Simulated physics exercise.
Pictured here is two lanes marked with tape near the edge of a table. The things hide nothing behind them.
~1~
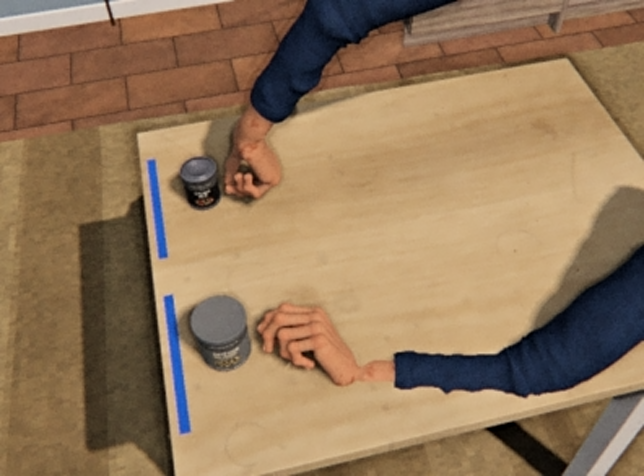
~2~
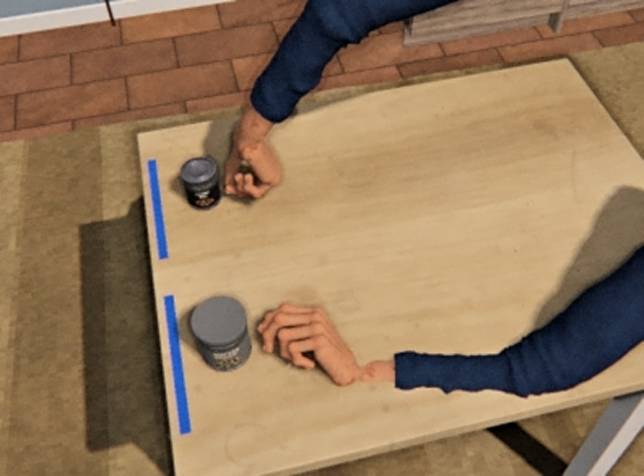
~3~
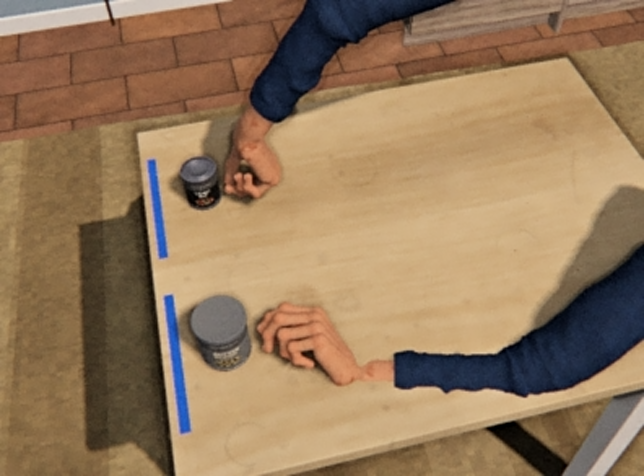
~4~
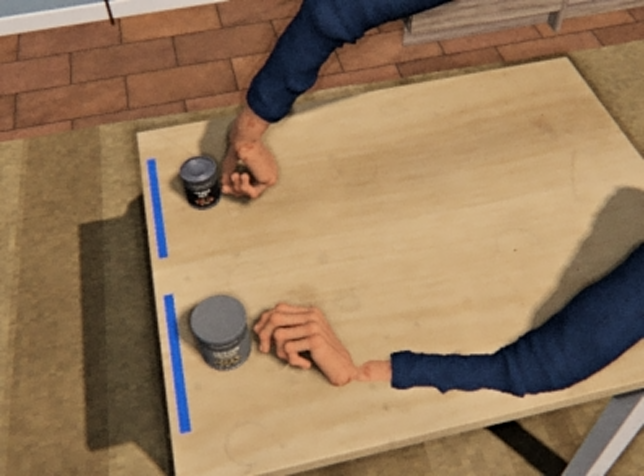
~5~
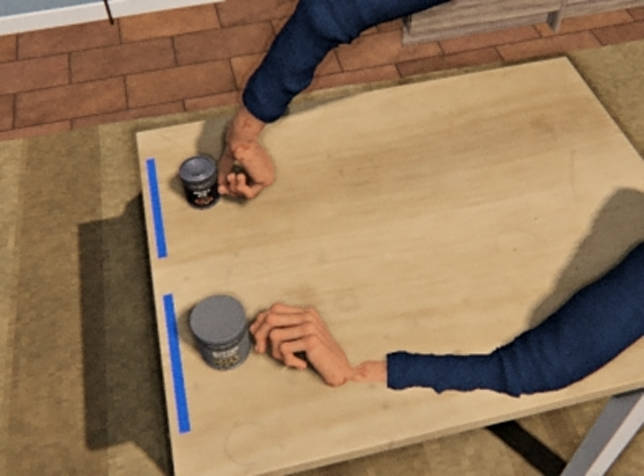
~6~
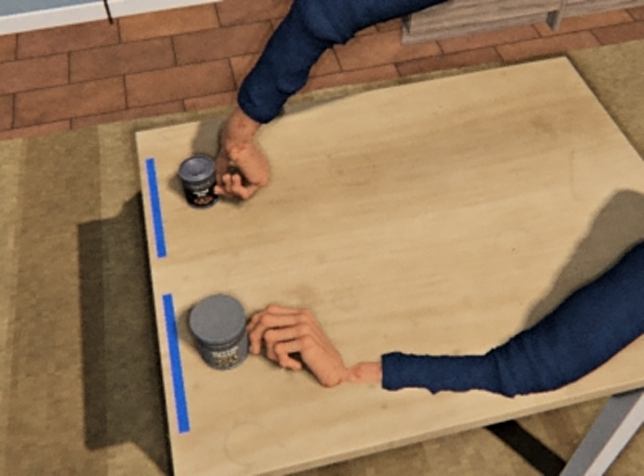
In the video, a black tin and a larger grey pot sit near two blue strips on a wooden table, staying almost still, while two hands in dark blue sleeves beside them rest, then shift very slightly left.
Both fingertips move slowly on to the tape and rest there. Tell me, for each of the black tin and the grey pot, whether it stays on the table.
Result: The black tin does not stay, the grey pot does not stay.
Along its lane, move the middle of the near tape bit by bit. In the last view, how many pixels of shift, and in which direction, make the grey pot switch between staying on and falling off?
Right, by roughly 20 pixels.
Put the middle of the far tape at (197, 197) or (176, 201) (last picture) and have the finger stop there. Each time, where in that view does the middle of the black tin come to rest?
Around (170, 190) and (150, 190).
Then, 1.46 s later than the last frame, black tin tilted by 27° near (123, 202); grey pot tilted by 37° near (124, 365).
Then, 1.76 s later than the last frame, black tin dropping near (127, 337); grey pot dropping.
When it is over, the black tin drops to the floor, near (105, 416); the grey pot drops to the floor.
